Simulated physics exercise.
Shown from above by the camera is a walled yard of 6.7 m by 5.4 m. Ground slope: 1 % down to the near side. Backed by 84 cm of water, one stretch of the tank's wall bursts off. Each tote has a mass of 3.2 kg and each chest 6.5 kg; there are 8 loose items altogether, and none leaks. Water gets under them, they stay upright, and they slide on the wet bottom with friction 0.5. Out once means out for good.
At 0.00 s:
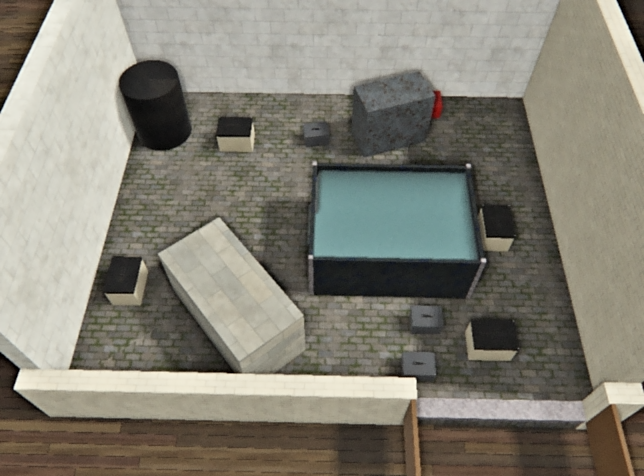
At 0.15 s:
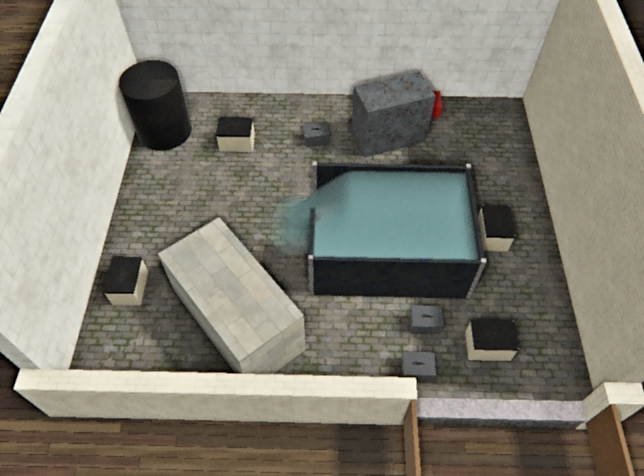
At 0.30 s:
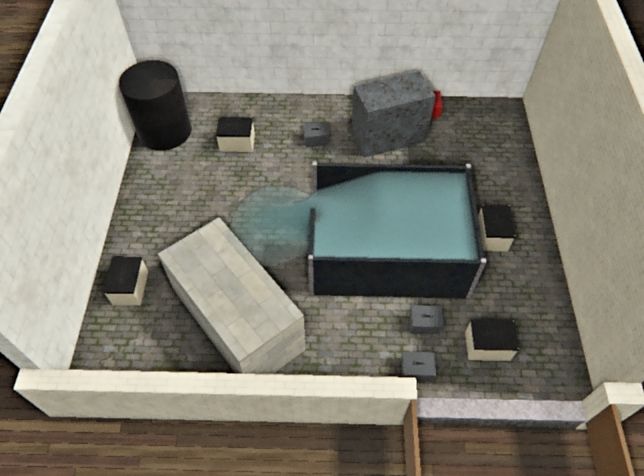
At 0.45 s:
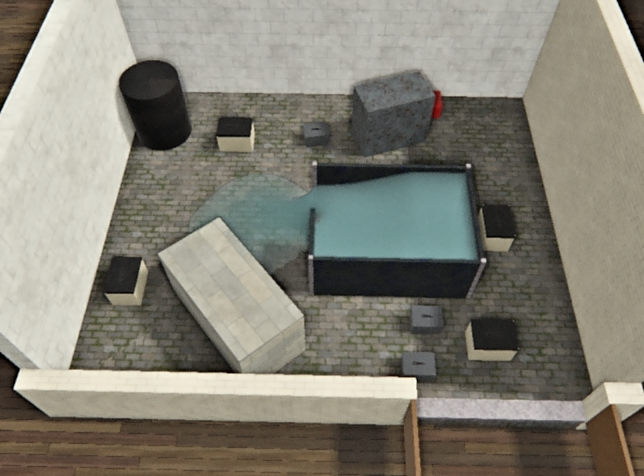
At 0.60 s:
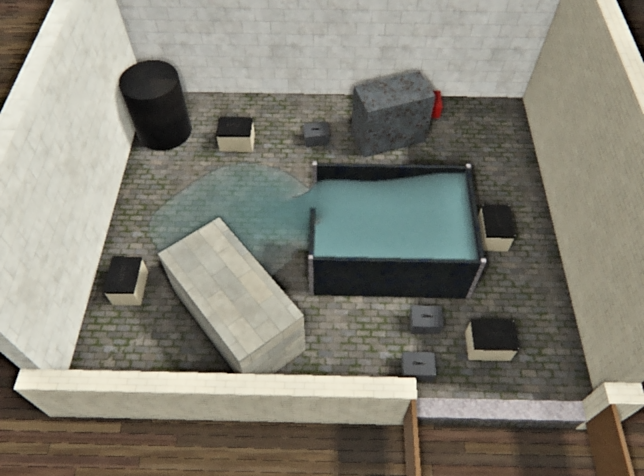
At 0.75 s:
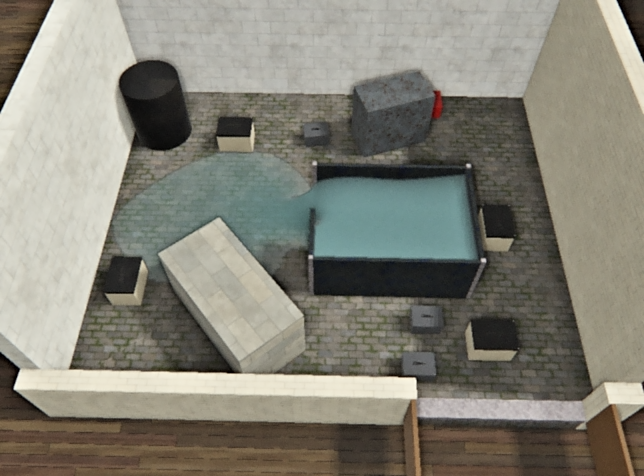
In a walled yard seen from above, water breaks out through the left side of a dark-walled tank and spreads leftward across the paving in a widening sheet, passing behind a long pale block, while the surrounding objects stay still.
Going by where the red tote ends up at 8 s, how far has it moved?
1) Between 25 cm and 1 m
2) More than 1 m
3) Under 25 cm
Answer: 2.
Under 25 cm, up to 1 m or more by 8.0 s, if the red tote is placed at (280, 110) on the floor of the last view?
I'd say it lands far off.
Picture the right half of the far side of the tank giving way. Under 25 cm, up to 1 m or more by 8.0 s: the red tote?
My answer is that the red tote is flushed far out.
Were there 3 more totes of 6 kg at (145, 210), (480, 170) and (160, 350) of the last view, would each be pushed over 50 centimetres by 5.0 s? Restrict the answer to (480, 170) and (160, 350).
Below the mark, beyond the mark.
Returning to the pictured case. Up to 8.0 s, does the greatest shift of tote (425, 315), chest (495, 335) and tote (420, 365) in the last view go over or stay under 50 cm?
Item by item, they came out below the mark, below the mark and below the mark.
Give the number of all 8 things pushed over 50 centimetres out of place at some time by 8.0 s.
Counting them up, I find 4.
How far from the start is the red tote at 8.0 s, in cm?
It's about 250 cm away.
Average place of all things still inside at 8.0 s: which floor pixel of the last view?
(403, 242).
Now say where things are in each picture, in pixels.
The first frame shows the red tote at (433, 99) rests on the ground; water covers 3.2 m2; 0 of 8 have shifted.
The second frame shows the red tote at (433, 99) rests on the ground; water covers 3.7 m2; 0 of 8 have shifted.
The third frame shows the red tote at (433, 99) rests on the ground; water covers 4.6 m2; 0 of 8 have shifted.
The fourth frame shows the red tote at (433, 99), on the bottom; 5.7 m2 under water; 0 of 8 have shifted.
The fifth frame shows the red tote at (433, 99), on the bottom; 7.0 m2 under water; 0 of 8 have shifted.
The sixth frame shows the red tote at (433, 99), on the bottom; 8.5 m2 under water; 0 of 8 have shifted.
After 1.6 s the red tote is near (433, 99), 0.0 m from its start, aground; 0 of 8 are out; 0 afloat.
After 3.6 s the red tote is near (433, 99), 0.0 m from its start, aground; 0 of 8 are out; 2 afloat.
After 5.6 s the red tote is near (487, 109), 0.9 m from its start, aground; 0 of 8 are out; 2 afloat.
After 8.0 s the red tote is near (517, 199), 2.4 m from its start, afloat; 0 of 8 are out; 4 afloat.
